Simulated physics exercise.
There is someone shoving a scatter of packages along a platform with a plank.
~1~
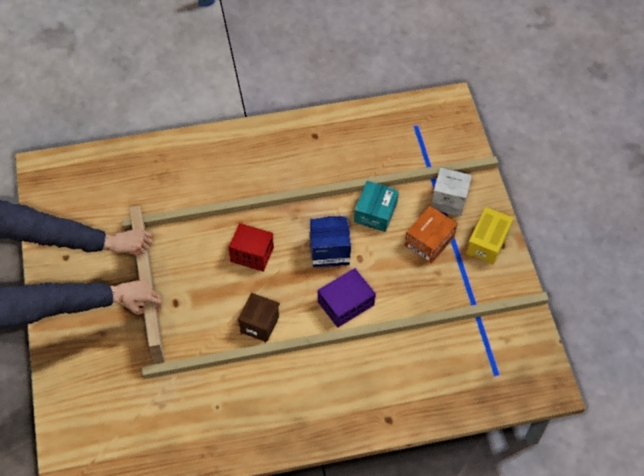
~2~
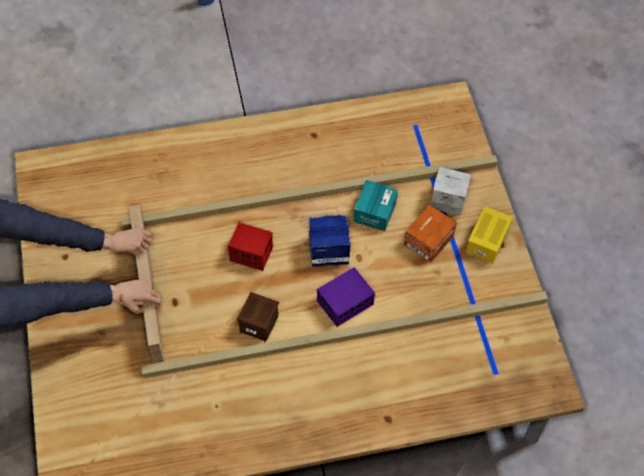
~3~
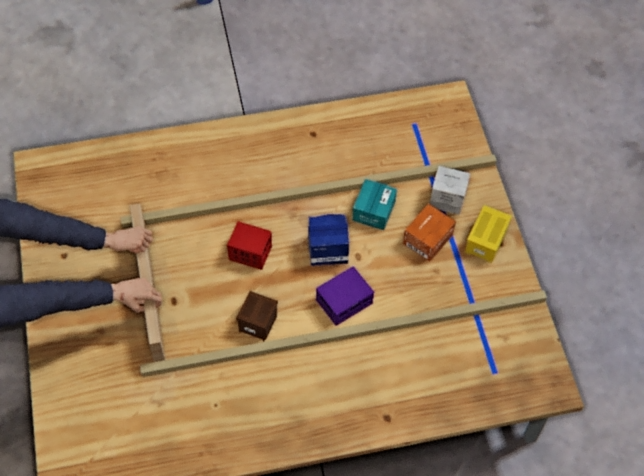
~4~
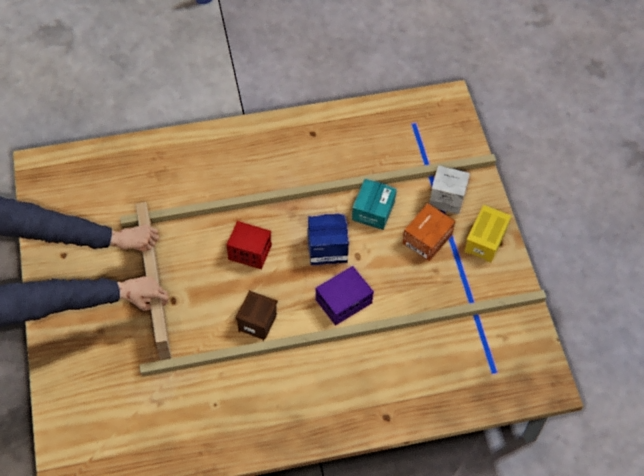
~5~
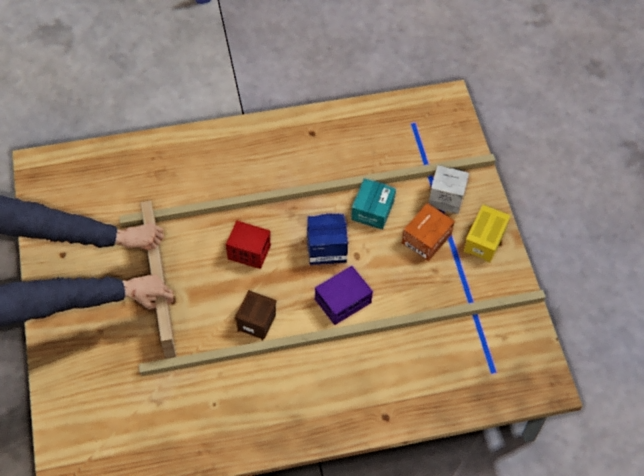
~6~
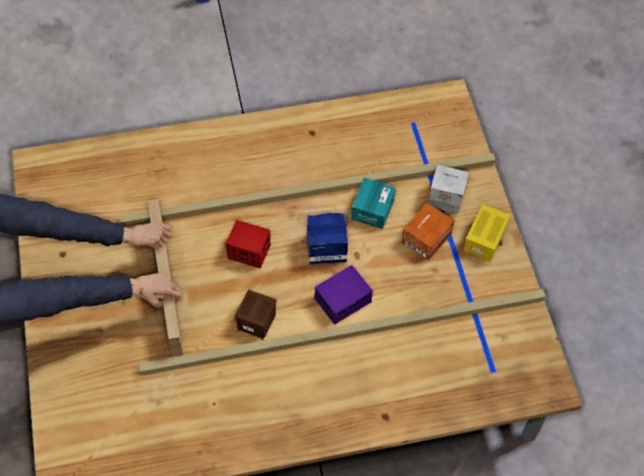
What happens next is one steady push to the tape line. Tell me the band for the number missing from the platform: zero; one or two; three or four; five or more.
Just one or two fall.
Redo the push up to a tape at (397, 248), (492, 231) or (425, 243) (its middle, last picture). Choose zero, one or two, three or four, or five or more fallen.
Result per tape, in order - no fall at all / more than four / none.
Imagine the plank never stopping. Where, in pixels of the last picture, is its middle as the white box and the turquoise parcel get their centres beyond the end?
For the white box at (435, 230), for the turquoise parcel at (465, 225).
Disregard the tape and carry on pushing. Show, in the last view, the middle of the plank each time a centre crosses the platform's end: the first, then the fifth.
I'd put the first at about (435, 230) and the next at about (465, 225).
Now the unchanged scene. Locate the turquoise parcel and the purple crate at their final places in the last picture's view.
(485, 177), and the other (518, 271).
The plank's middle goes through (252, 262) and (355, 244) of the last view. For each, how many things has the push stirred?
Up to then 2, and up to the other point 6.
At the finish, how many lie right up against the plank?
It ends up touching 3.
A little later, none off yet; yellow tote at rest near (487, 233); white box at rest near (448, 189); orange box at rest near (428, 231).
Next, none off yet; yellow tote at rest near (487, 233); white box at rest near (448, 189); orange box shifted a little near (442, 235).
When it is over, the number that fall off is one or two; down, white box and yellow tote.
